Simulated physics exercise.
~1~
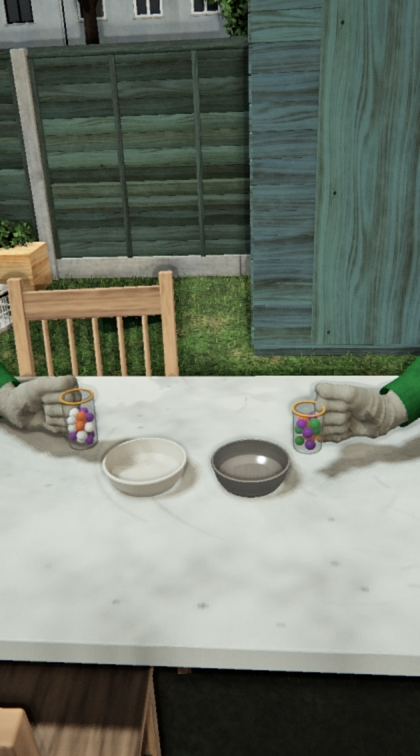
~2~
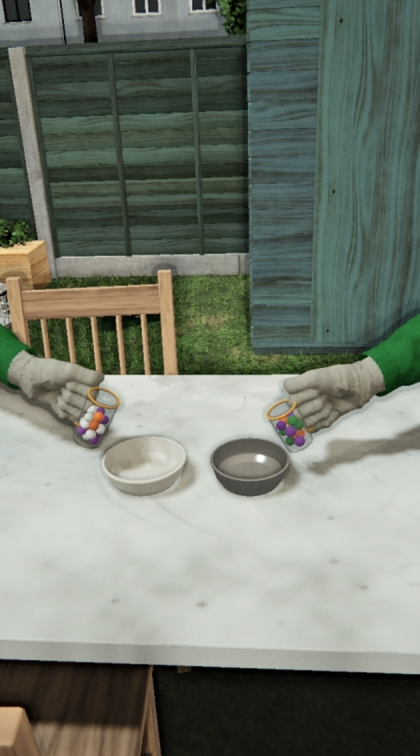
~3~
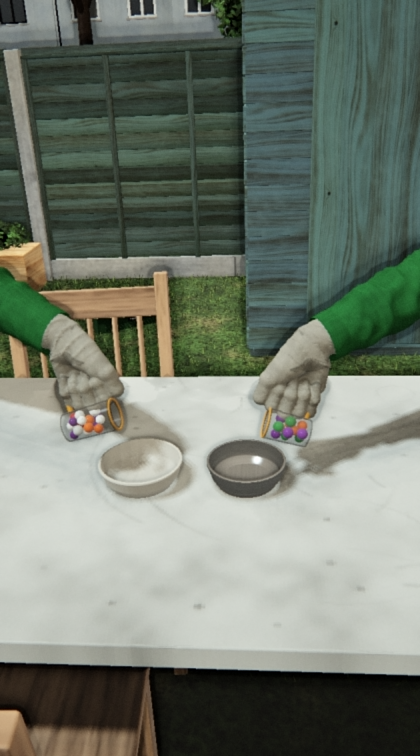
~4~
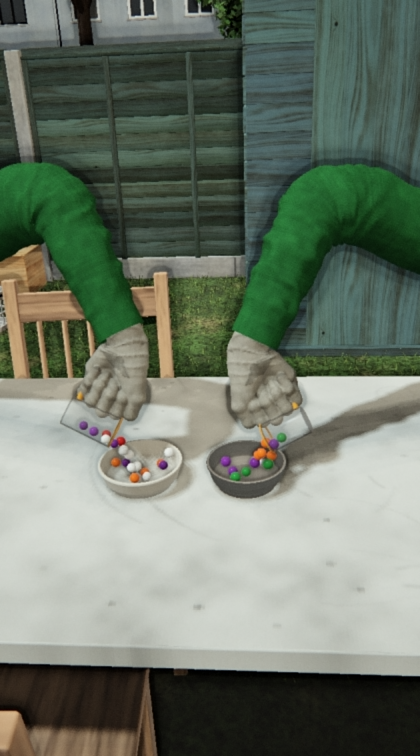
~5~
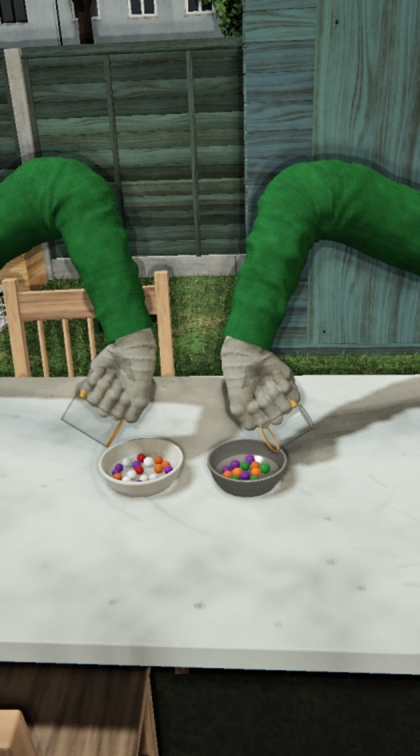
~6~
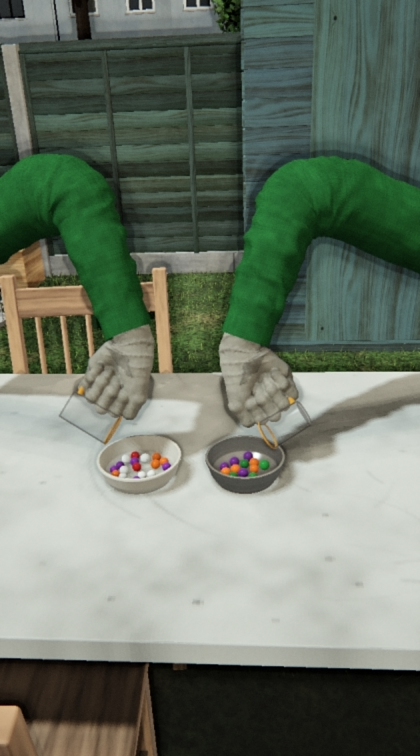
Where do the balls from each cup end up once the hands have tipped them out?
The balls from the left cup all end up in the white dish, and those from the right cup all end up in the dark gray dish, with none landing on the table.
The footage shows two gloved hands in green sleeves bringing clear cups of small colored balls toward a white dish and a dark gray dish on a marble table, then tipping them until all the balls rest in the dishes and the cups are empty.
